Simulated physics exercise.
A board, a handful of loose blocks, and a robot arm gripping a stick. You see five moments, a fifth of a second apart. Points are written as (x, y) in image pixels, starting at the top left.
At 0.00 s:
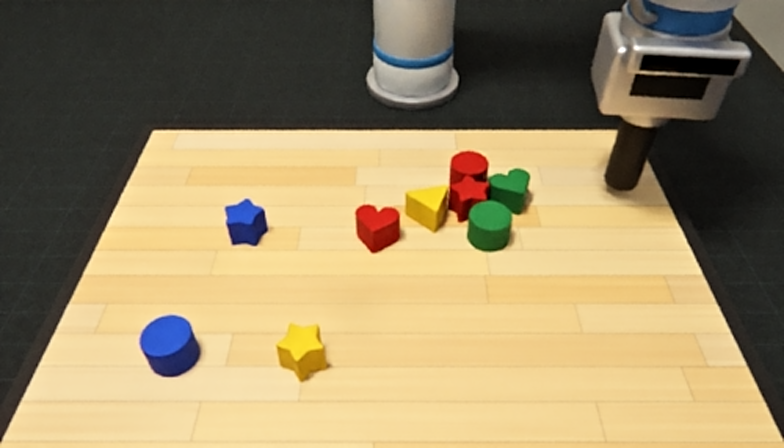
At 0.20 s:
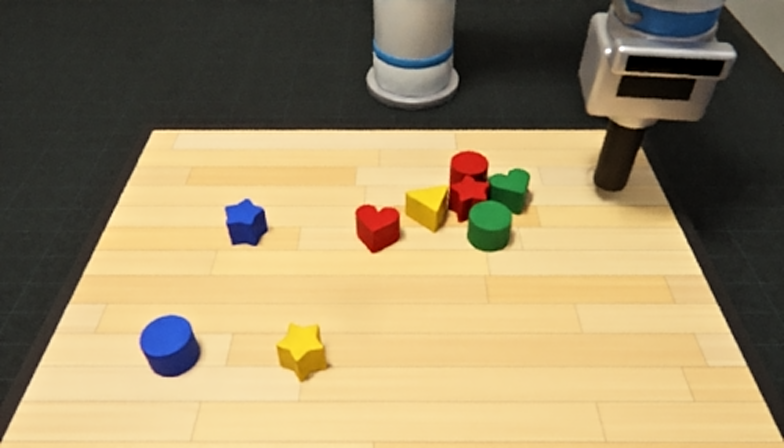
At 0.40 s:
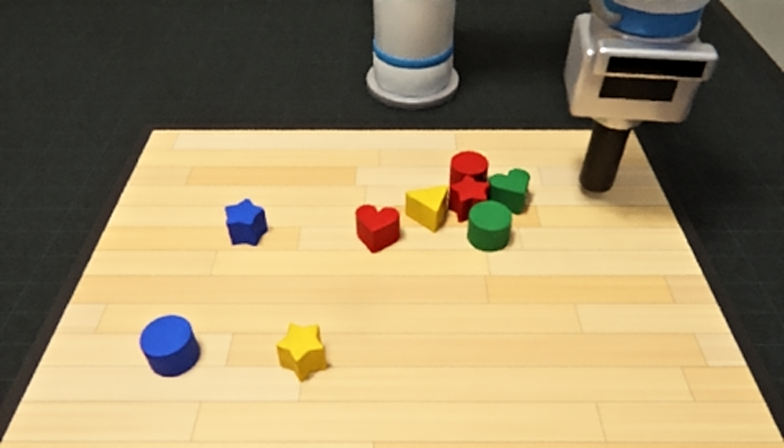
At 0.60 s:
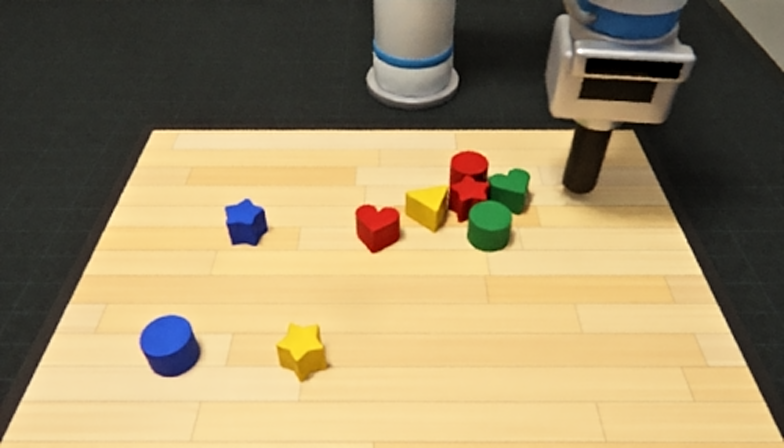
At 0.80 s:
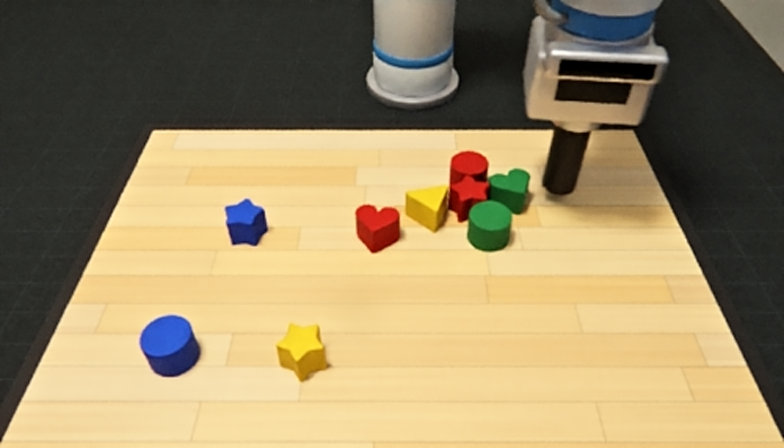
The robot arm slid its dark stick a short way left across the upper right of the wooden board, nearing the green heart-shaped block, while all the red, green, yellow and blue blocks stayed still.
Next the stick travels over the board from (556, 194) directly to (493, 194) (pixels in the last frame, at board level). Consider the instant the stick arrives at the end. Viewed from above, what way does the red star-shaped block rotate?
Answer: With the clock.
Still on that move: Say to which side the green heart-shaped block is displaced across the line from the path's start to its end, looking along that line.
It goes left.
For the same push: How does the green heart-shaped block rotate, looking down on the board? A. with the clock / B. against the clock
Option B.
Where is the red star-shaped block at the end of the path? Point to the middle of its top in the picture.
Roughly at (452, 201).
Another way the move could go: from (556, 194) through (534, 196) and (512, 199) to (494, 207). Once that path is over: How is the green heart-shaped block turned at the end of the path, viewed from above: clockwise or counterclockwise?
From the top, the block rotates counterclockwise.
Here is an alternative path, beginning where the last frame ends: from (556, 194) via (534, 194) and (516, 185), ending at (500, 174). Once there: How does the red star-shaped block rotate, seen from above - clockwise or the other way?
It is turned clockwise.
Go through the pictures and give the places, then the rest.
The first frame shows tip of the stick (620, 182), middles of tops, red cylinder (470, 162), red star-shaped block (471, 188), green cylinder (491, 215), green heart-shaped block (512, 180).
The second frame shows stick (609, 182), nothing pushed.
The third frame shows stick (595, 183), nothing pushed.
The fourth frame shows stick (578, 185), nothing pushed.
The fifth frame shows stick (558, 186), red cylinder (470, 162), red star-shaped block (471, 188), green cylinder (491, 215), green heart-shaped block (512, 180).
The first path, step by step. Halfway along, stick (526, 186); red star-shaped block (459, 192), turned 20° clockwise; green heart-shaped block (499, 183), turned 20° anticlockwise.
At the end, stick (495, 186); red cylinder (464, 160); red star-shaped block (452, 201), turned 45° clockwise; green cylinder (492, 218); green heart-shaped block (479, 189), turned 75° anticlockwise.
